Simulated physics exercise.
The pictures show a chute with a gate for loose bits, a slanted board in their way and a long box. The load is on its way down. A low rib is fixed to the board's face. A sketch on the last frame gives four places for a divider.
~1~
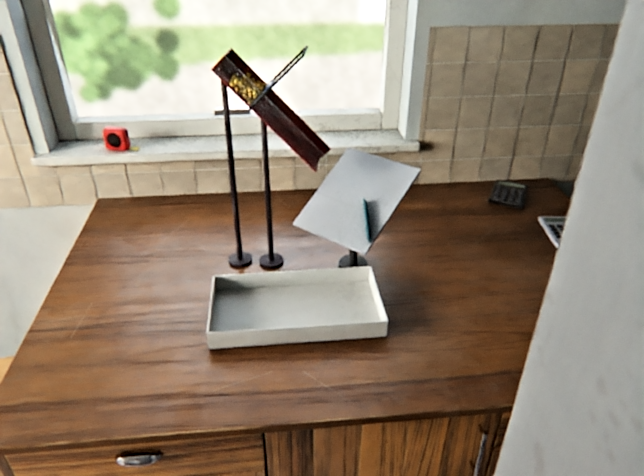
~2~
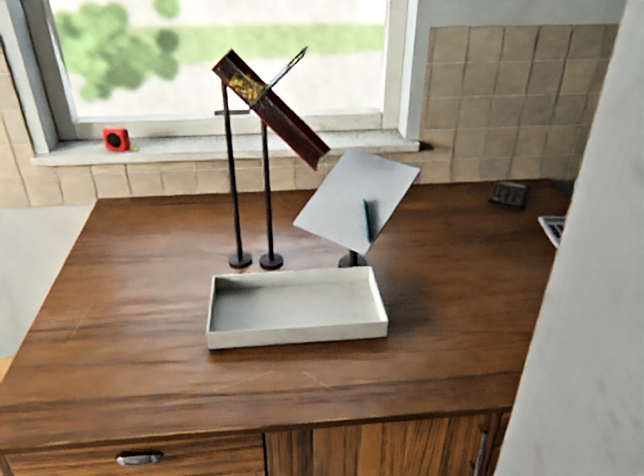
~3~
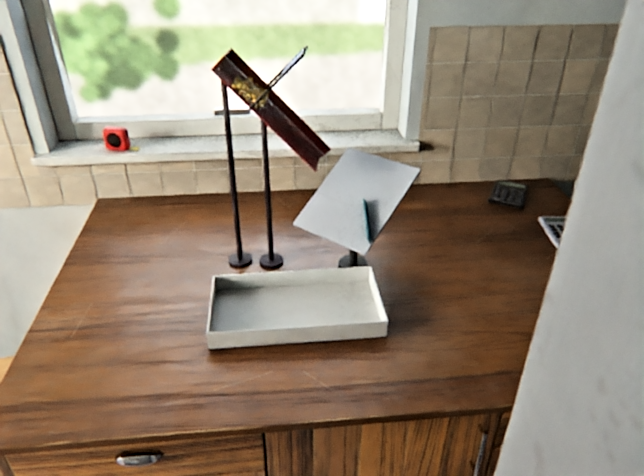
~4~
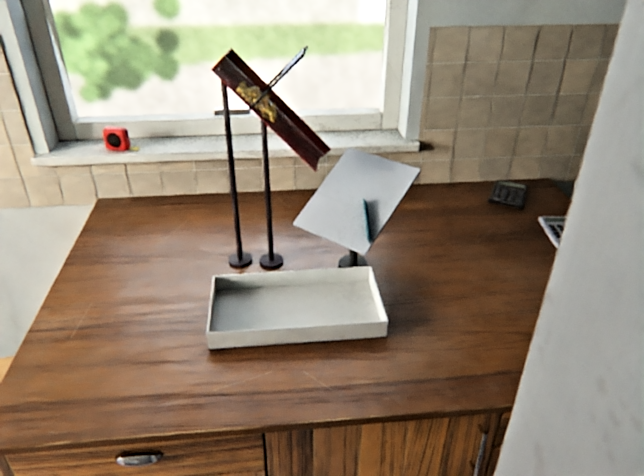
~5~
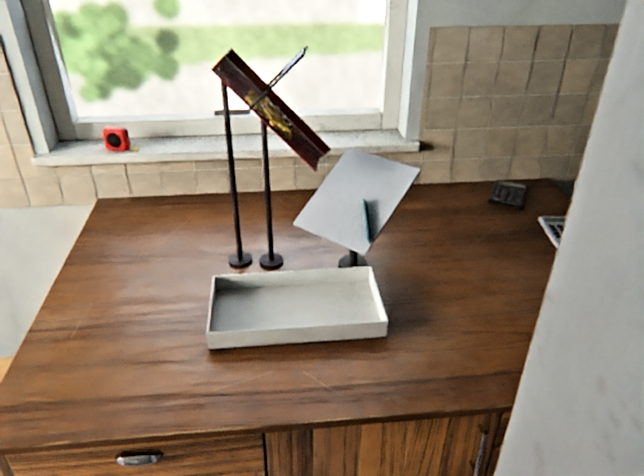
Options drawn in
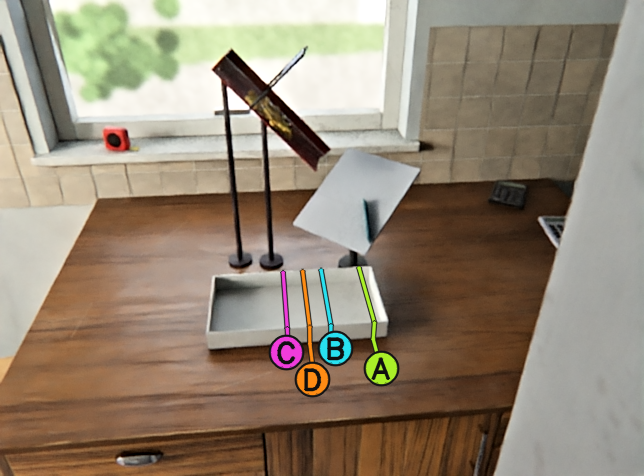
A wooden counter with drawers below fills a kitchen corner beneath a bright window, seen from slightly above, with beige tiles behind and a pale wall at right. A dark red chute on two black stands slopes down rightward above a tilted grey board and an empty off-white box, with a small red object on the sill. Yellowish bits slide partway down the chute while everything else, camera included, stays still.
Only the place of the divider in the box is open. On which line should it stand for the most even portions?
Best: B.
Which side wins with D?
More lands on the right.
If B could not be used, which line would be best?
Line D.
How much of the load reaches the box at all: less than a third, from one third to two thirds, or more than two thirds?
It is more than two thirds.
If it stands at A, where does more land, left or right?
The left side.
On the marked copy, line A crosses the front rim at (374, 322); line B crosses the front rim at (330, 324); line C crosses the front rim at (287, 327); line D crosses the front rim at (309, 326).
With A, of what is caught, almost all on the left of the divider, just a few on the right.
With B, of what is caught, roughly half on the left of the divider, roughly half on the right.
With C, of what is caught, just a few on the left of the divider, almost all on the right.
With D, of what is caught, roughly a quarter on the left of the divider, the larger part on the right.
